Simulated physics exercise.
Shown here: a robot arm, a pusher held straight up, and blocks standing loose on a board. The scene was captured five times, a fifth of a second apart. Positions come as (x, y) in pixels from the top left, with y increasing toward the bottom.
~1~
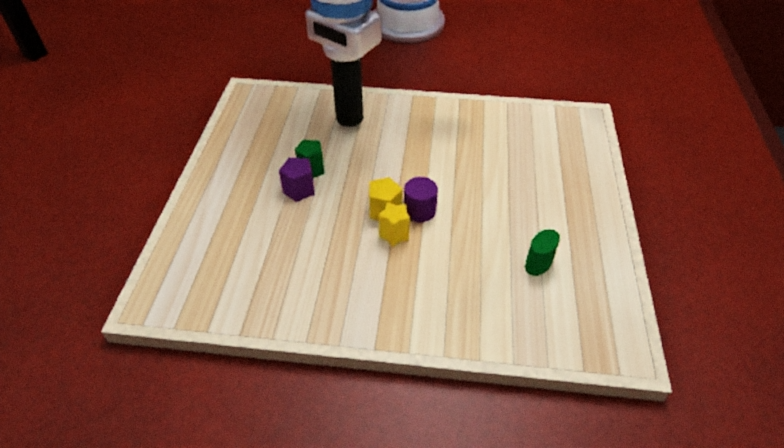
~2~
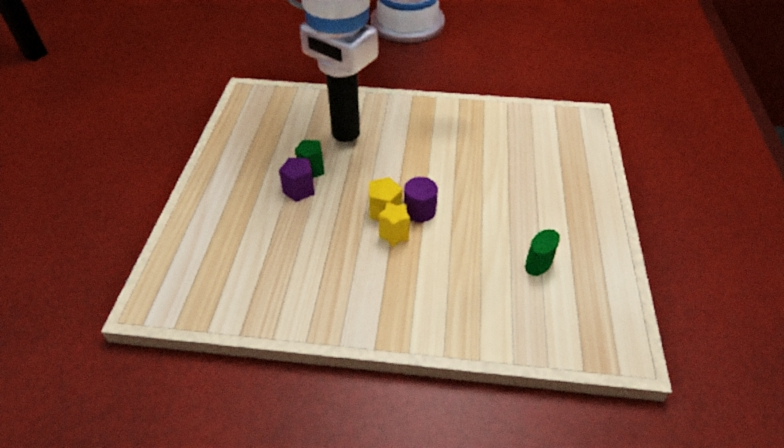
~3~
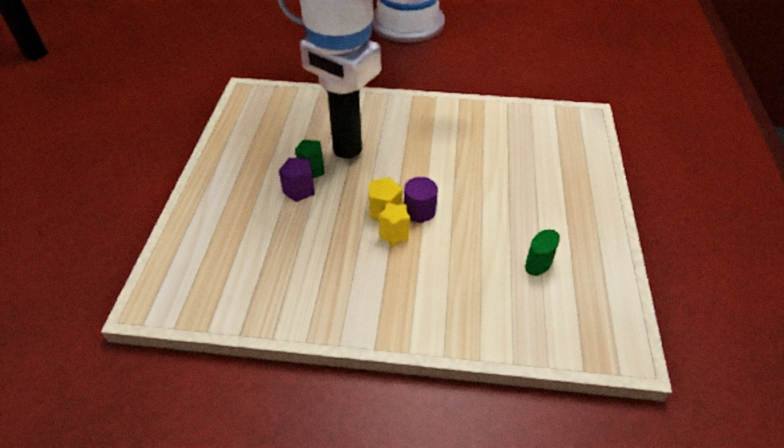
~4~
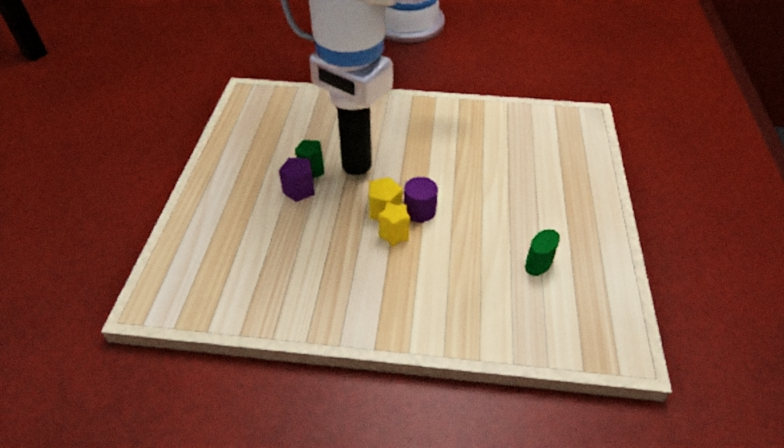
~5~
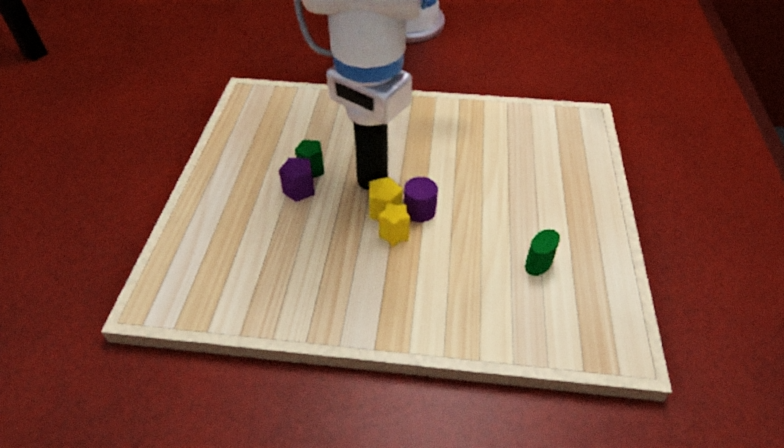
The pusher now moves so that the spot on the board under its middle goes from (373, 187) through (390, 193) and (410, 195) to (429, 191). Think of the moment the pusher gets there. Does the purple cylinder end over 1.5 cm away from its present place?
Yes
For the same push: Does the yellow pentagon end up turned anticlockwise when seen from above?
I believe not.
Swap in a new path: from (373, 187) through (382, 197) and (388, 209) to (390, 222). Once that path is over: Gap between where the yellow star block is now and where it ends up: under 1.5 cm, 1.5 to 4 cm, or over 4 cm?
My estimate: Beyond 4 cm.
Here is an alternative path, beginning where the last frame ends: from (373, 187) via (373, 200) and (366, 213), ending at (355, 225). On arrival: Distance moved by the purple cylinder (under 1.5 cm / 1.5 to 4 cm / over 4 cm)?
Answer: Less than 1.5 cm.
What follows on the original path. Halfway along, pusher at (401, 188); yellow pentagon at (390, 193), turned 30° clockwise; yellow star block at (394, 215), turned 15° anticlockwise; purple cylinder at (425, 189).
At the end, pusher at (430, 184); green pentagon in place; yellow pentagon at (390, 193), turned 30° clockwise; yellow star block at (394, 215), turned 15° anticlockwise; purple cylinder at (438, 192).
